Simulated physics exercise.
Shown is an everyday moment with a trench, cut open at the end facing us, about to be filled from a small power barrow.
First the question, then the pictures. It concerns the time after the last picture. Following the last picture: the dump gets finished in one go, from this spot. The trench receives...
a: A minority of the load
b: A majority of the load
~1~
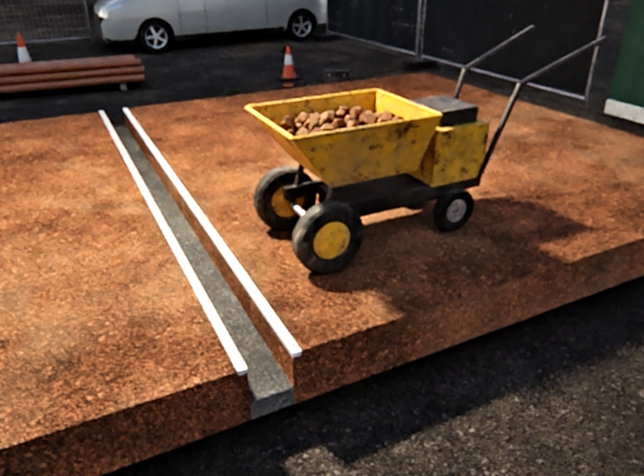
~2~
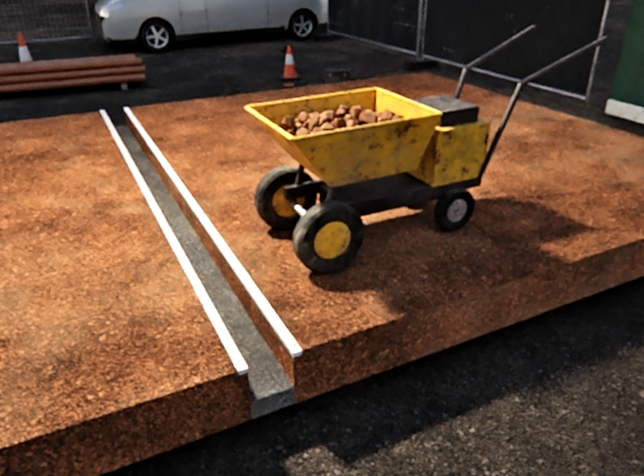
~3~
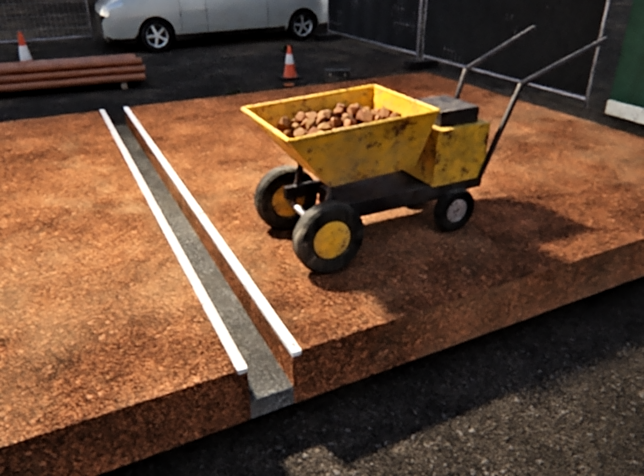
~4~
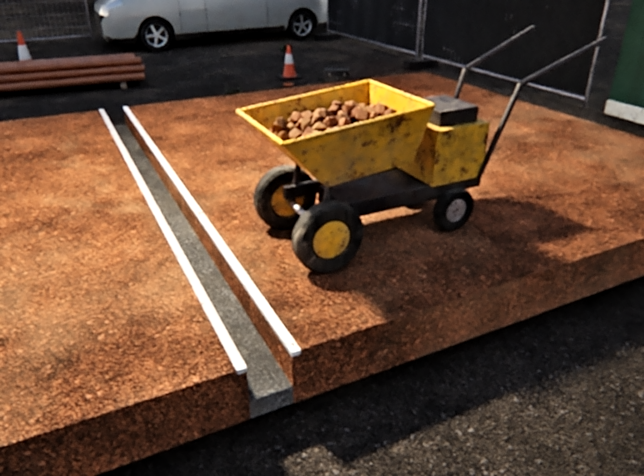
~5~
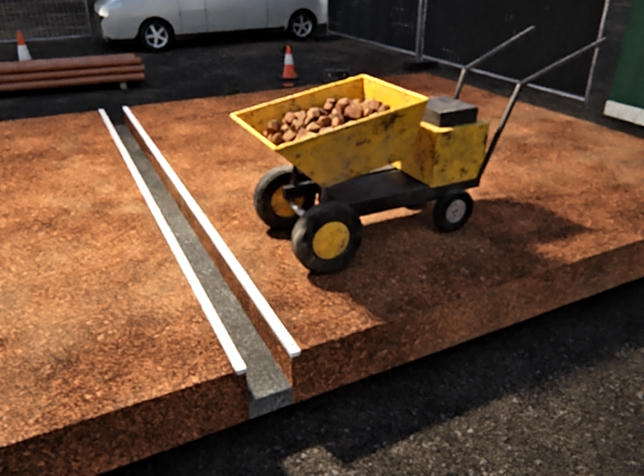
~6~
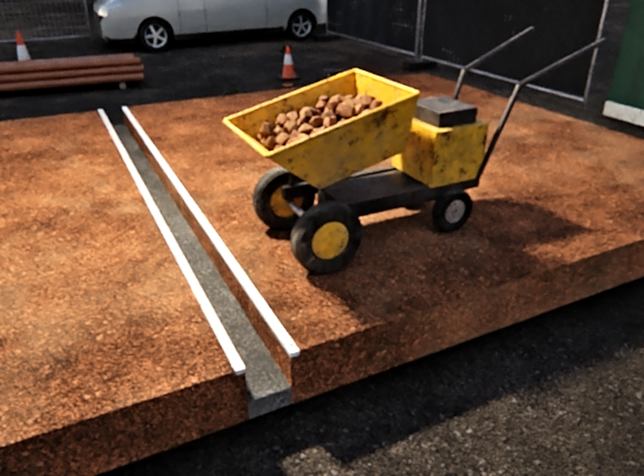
a.
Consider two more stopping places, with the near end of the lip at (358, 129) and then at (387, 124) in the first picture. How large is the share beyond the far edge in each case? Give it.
I'd put it at around 0 percent the first time and 0 percent the second.
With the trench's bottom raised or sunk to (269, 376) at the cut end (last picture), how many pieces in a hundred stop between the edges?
The share would be around 20 in a hundred.
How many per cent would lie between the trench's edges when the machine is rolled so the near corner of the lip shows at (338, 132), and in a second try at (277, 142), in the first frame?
About 70 percent at the first place and about 0 percent at the second.
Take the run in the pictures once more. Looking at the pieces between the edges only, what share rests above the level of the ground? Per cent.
My figure is near 15 per cent.
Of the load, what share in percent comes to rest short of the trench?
Roughly 0 in a hundred.
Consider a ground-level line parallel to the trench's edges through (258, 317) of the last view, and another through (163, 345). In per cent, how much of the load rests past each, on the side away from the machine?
That's 90 per cent for the first and 30 per cent for the second.
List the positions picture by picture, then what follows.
The first picture shows lip of the skip at (293, 140), level; top of the load at (350, 123), clay clods; first edge of the trench at (270, 314); far edge at (220, 329), the trench under half as wide as the skip, and about as deep as wide.
The second picture shows lip of the skip at (293, 140), level; top of the load at (350, 122).
The third picture shows lip of the skip at (289, 142), tipped barely; top of the load at (362, 118).
The fourth picture shows lip of the skip at (283, 145), tipped barely; top of the load at (351, 123).
The fifth picture shows lip of the skip at (276, 150), tipped a little; top of the load at (355, 111).
The sixth picture shows lip of the skip at (267, 156), tipped a little; top of the load at (347, 108); first edge of the trench at (268, 314); far edge at (218, 328).
Soon, skip tipped steeply; all in the skip.
A while on, skip tipped steeply; nearly all in the skip; a stray few in or heaped over the trench; a small part beyond it; a stray few falling.
Towards the end, skip tipped right over; about a quarter in the skip; a small part in or heaped over the trench; about two thirds beyond it; a stray few falling.
Finally, skip tipped right over; a small part in the skip; about a quarter in or heaped over the trench; about two thirds beyond it.
